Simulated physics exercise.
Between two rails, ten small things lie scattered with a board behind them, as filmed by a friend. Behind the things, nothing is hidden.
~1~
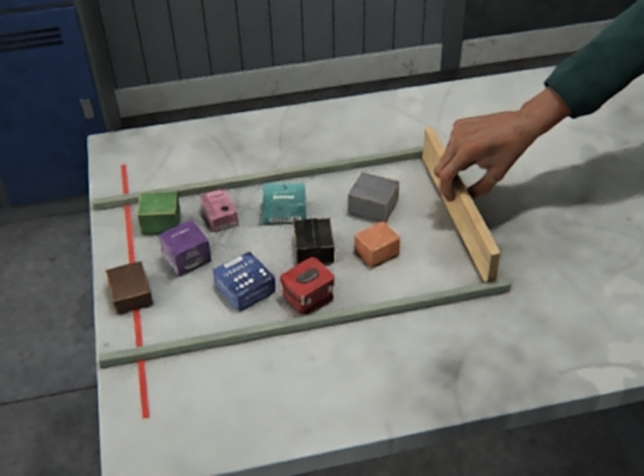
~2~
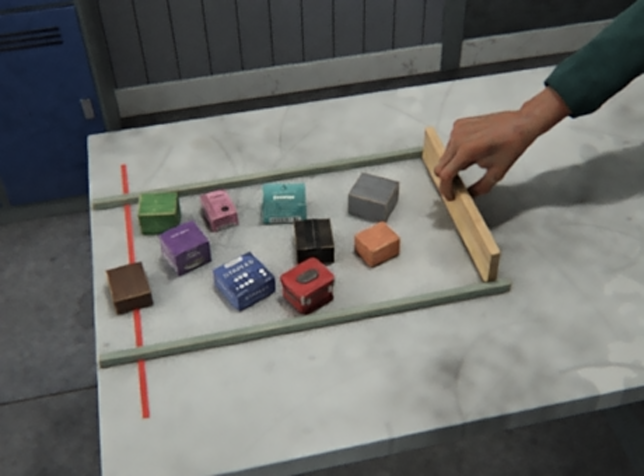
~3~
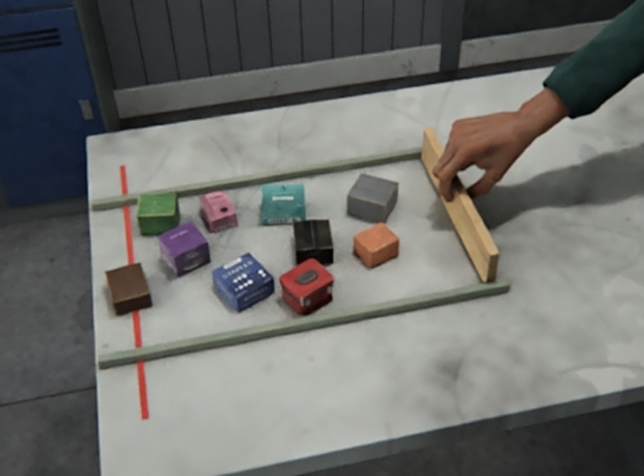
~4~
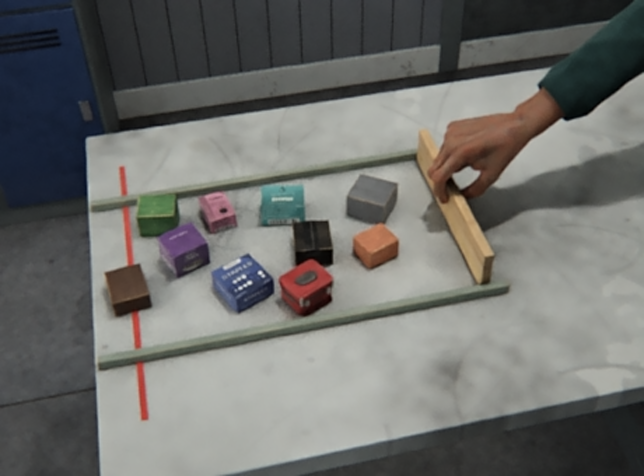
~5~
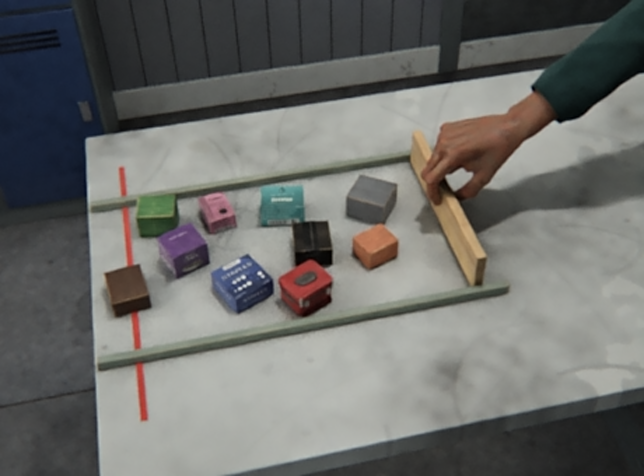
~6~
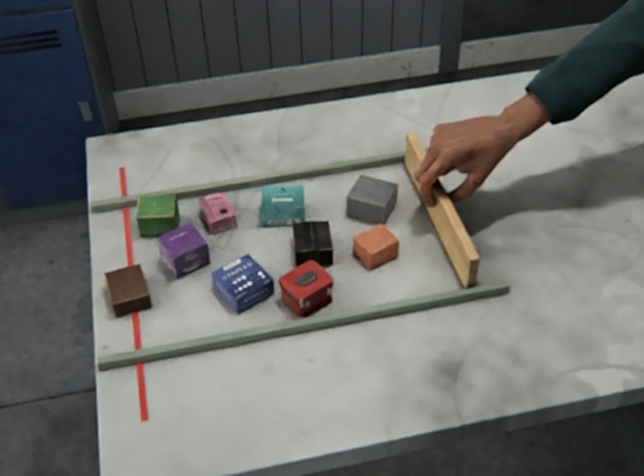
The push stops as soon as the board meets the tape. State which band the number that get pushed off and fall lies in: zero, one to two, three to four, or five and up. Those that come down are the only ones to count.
Honestly, the push sends five or more of them over the end.
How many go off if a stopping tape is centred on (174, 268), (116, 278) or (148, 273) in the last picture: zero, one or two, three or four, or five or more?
Spot one gives 3 or 4, spot two gives five or over, spot three gives more than four.
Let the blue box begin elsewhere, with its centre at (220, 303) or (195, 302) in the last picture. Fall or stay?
Order of tries: Off, off.
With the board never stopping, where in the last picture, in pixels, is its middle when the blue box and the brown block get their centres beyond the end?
The middle sits near (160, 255) for the first and near (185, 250) for the other.
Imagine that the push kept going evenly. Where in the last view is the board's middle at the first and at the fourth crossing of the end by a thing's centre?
(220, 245) and (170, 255).
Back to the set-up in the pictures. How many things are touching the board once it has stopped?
That would be 3 of them.
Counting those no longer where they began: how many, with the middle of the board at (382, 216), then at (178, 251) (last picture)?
That makes 2 at the first spot and 10 at the second.
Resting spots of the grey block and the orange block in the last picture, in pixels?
In the last picture they sit at about (107, 256) and about (114, 290).
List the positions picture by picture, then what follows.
Brown block (129, 287); green block (160, 213); purple box (185, 248); board (458, 201); tape (133, 273), in the first picture.
Green block (160, 213); grey block (374, 197), in the second picture.
Purple box (185, 249); turquoise box (284, 203), in the third picture.
Brown block (128, 289); blue box (243, 282), in the fourth picture.
Green block (158, 216); red case (306, 288), in the fifth picture.
Brown block (128, 290); green block (158, 216); purple box (184, 251); board (439, 206); tape (132, 275), in the sixth picture.
Soon after, none off yet; brown block at rest near (128, 290); green block at rest near (158, 216); purple box at rest near (184, 251).
Then, none off yet; brown block at rest near (120, 291); green block moved well along near (95, 217); purple box moved about its own width near (137, 251).
At rest, the number that fall off is five or more; fallen, black box, blue box, pink box, purple box, green block and brown block.
